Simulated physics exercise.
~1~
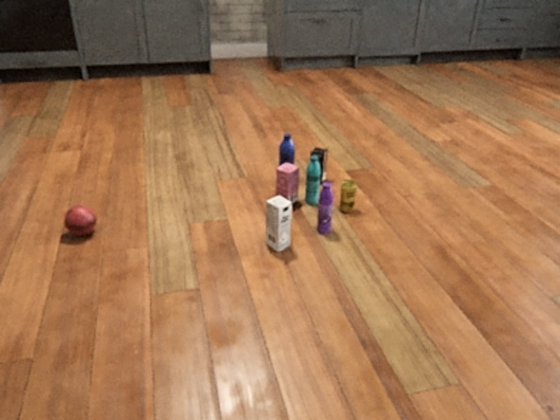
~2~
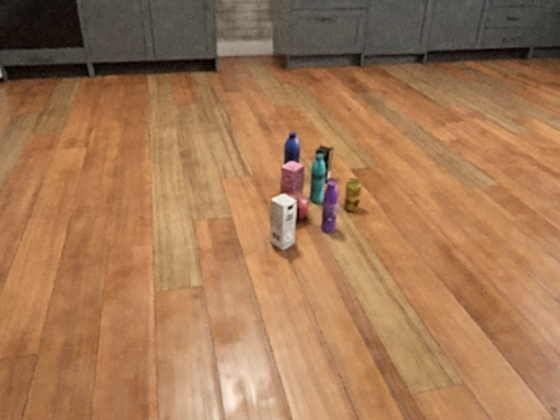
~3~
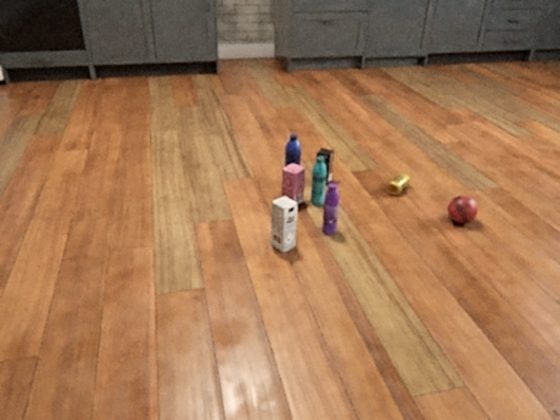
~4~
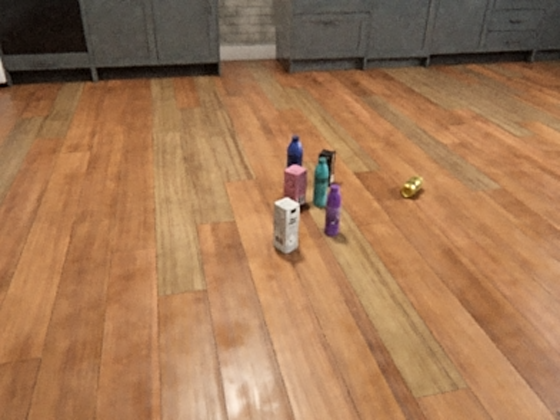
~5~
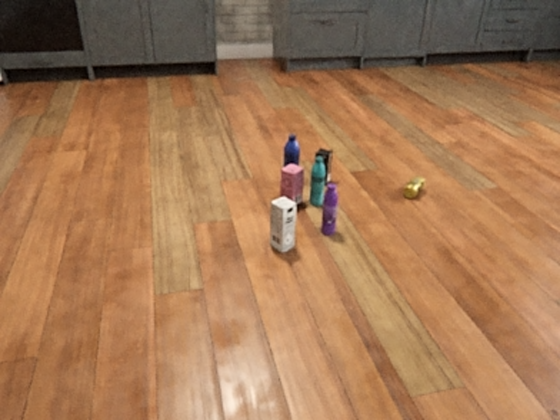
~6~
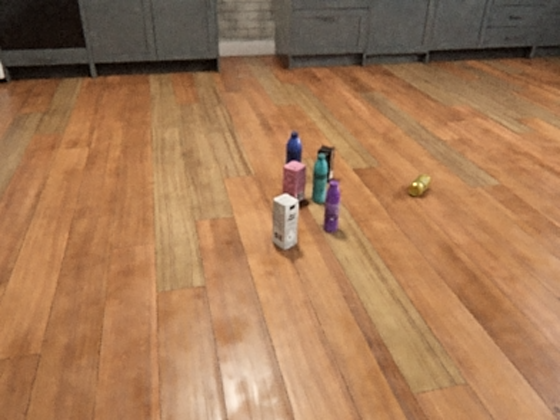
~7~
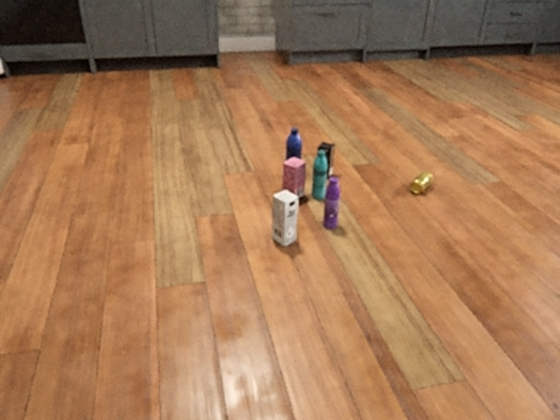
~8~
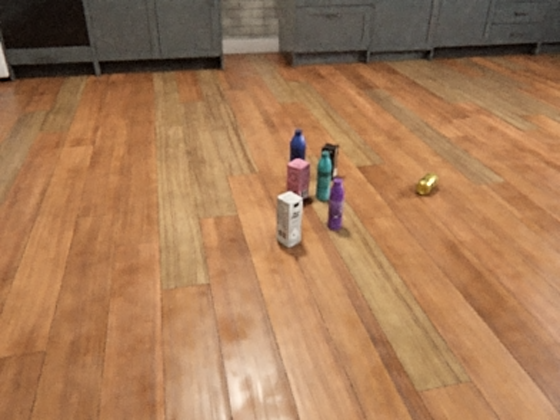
A red ball rolls right across the wooden floor, leaving a yellow can toppled beyond the standing bottles and cartons.
